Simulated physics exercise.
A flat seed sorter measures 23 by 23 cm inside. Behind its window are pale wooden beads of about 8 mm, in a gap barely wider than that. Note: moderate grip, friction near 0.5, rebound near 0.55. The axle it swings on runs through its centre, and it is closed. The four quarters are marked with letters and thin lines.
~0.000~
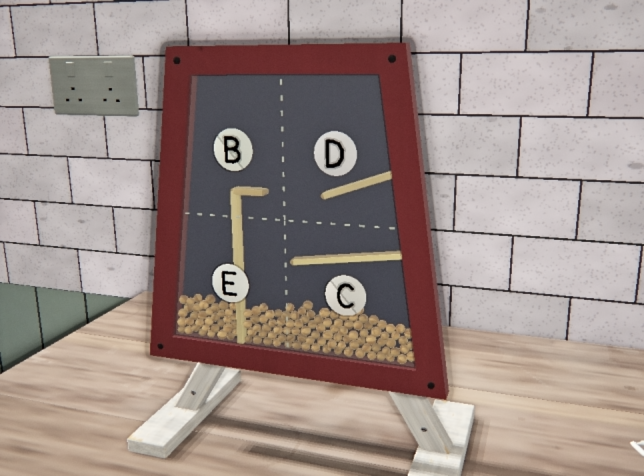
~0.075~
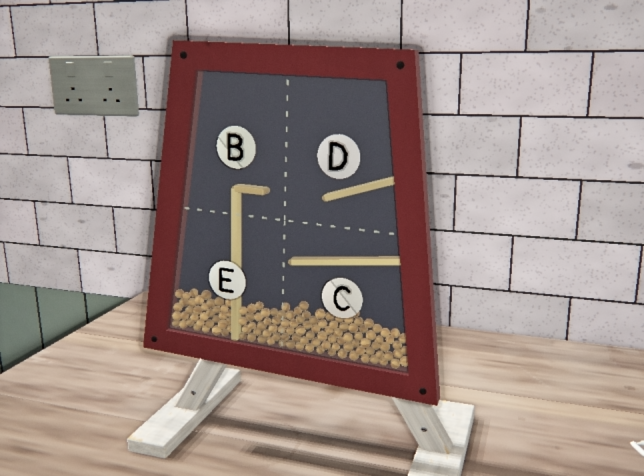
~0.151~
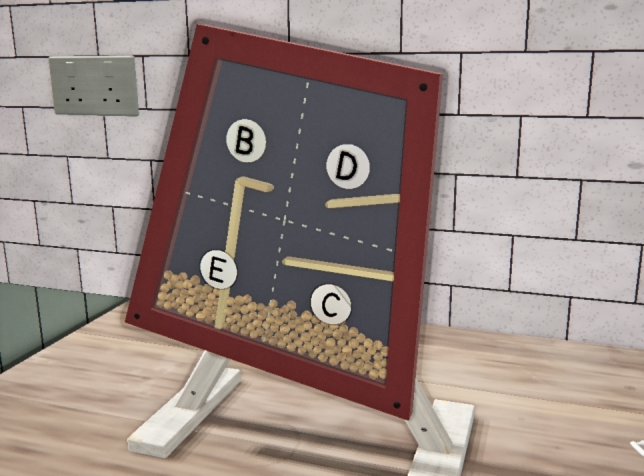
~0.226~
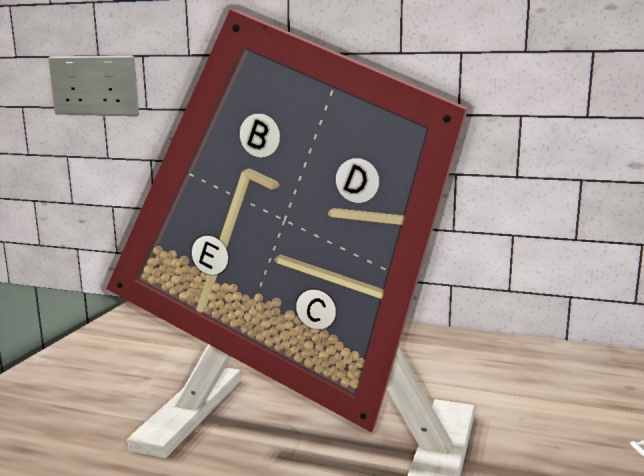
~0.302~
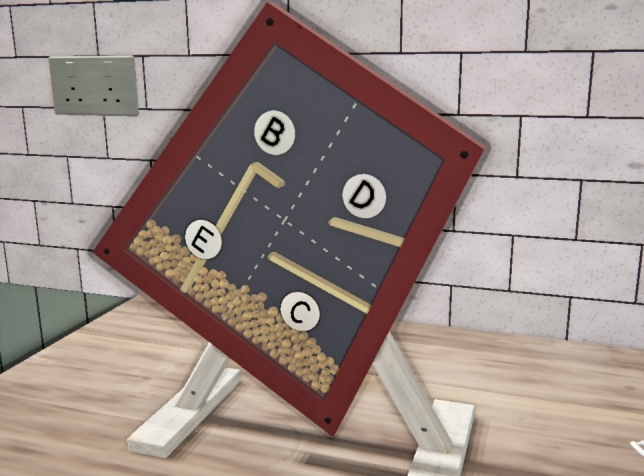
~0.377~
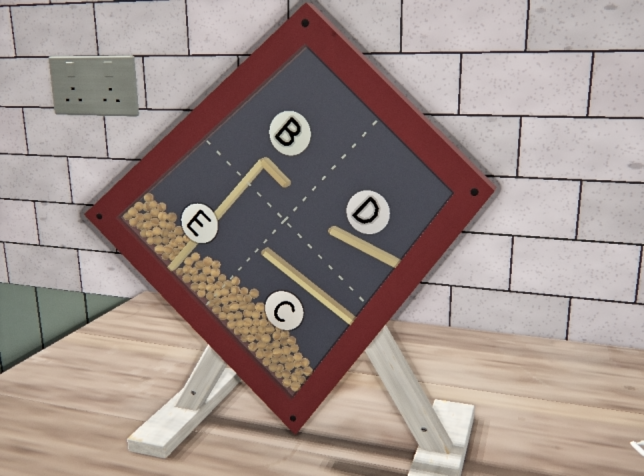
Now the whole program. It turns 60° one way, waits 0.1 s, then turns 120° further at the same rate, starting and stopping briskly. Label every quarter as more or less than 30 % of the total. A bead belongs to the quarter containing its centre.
B: Less. C: More. D: Less. E: Less.
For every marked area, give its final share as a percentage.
Quarter B: 20; quarter C: 60; quarter D: 25; quarter E: 0.
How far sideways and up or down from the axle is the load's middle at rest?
Some 4 cm left and 1 cm below.
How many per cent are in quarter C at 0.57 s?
The share there is around 60 percent.
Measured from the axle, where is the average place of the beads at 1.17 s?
Roughly 8 cm to the left and 1 cm up.
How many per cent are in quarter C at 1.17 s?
I'd say near 75 in a hundred.
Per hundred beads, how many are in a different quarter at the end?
Around 55 percent.
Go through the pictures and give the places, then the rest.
The first frame shows level; about 130 beads; beads' middle (293, 328); highest (359, 310); B (233, 150), C (346, 296), D (335, 154), E (230, 283).
The second frame shows turned 3° clockwise; beads' middle (288, 327); highest (194, 293).
The third frame shows turned 11° clockwise; beads' middle (272, 324); highest (169, 275); wall ends (287, 261), (269, 188), (330, 204).
The fourth frame shows turned 22° clockwise; beads' middle (254, 317); highest (158, 251).
The fifth frame shows turned 32° clockwise; beads' middle (237, 307); highest (151, 224).
The sixth frame shows turned 43° clockwise; beads' middle (223, 295); highest (149, 198); B (290, 133), C (284, 311), D (368, 212), E (200, 223).
After 0.57 s, it stands 60° clockwise; the beads' middle is 8 cm left of and 6 cm below the centre; C 60 %, E 40 %.
After 1.17 s, it stands 120° clockwise; the beads' middle is 8 cm left of and 1 cm above the centre; C 75 %, E 25 %.
After 1.67 s, it stands 180° clockwise; the beads' middle is 5 cm left of and 2 cm above the centre; B 10 %, C 75 %, D 15 %.
At rest by 3.3 s, it stands 180° clockwise; B 20 %, C 60 %, D 25 %, E 0 %.
